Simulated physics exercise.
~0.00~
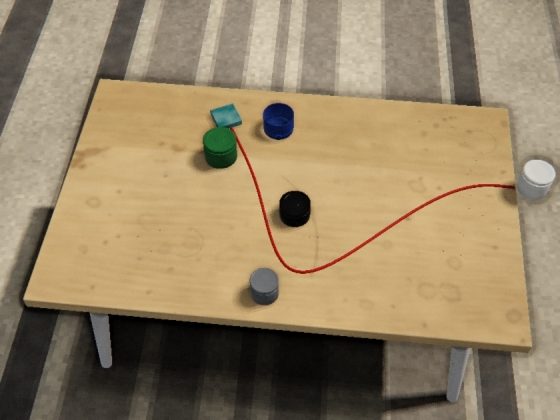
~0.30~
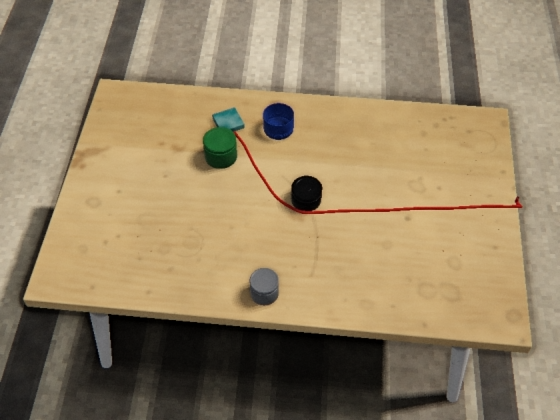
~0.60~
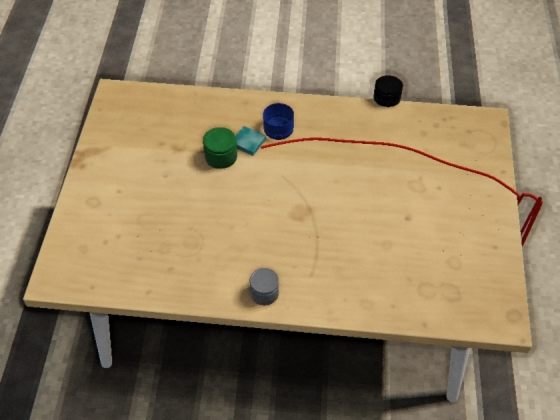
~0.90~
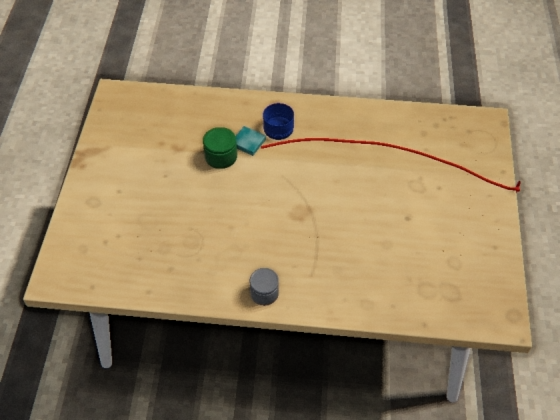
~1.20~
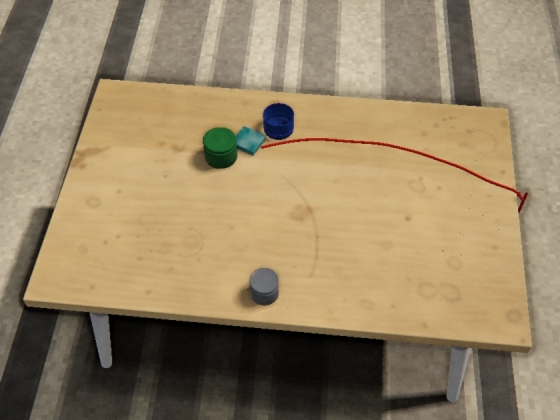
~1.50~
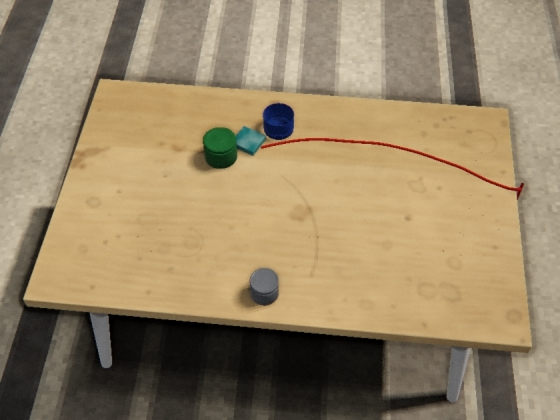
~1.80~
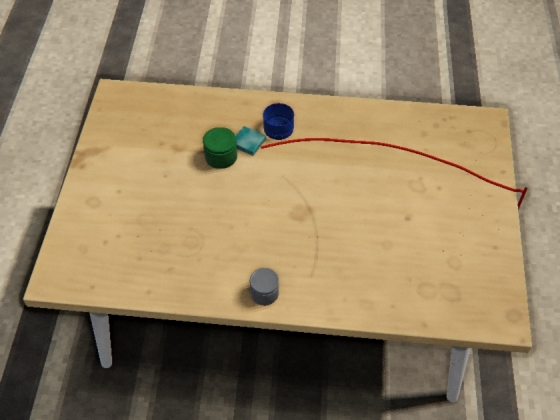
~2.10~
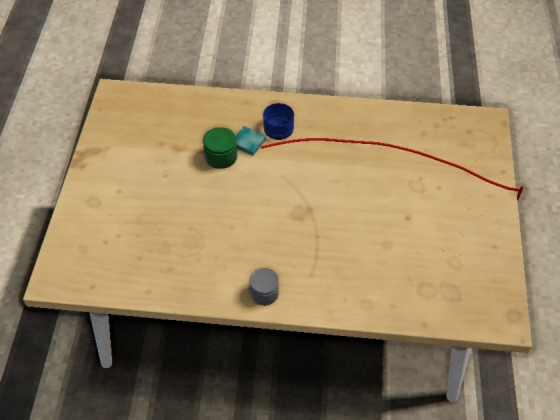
A white speaker, tied by a thin red cable to a teal phone on a wooden table, drops past the right edge. The slack cable pulls straighter and presses against the black tub, pushing it up and to the right. The cable sweeps the tub across the tabletop and off the far edge, while the phone slides a modest way right and down, between the green tub and the blue cup. The phone then stays put, the cable curving over the right edge and its end shifting slightly, while the green tub, blue cup and grey tub remain in place.
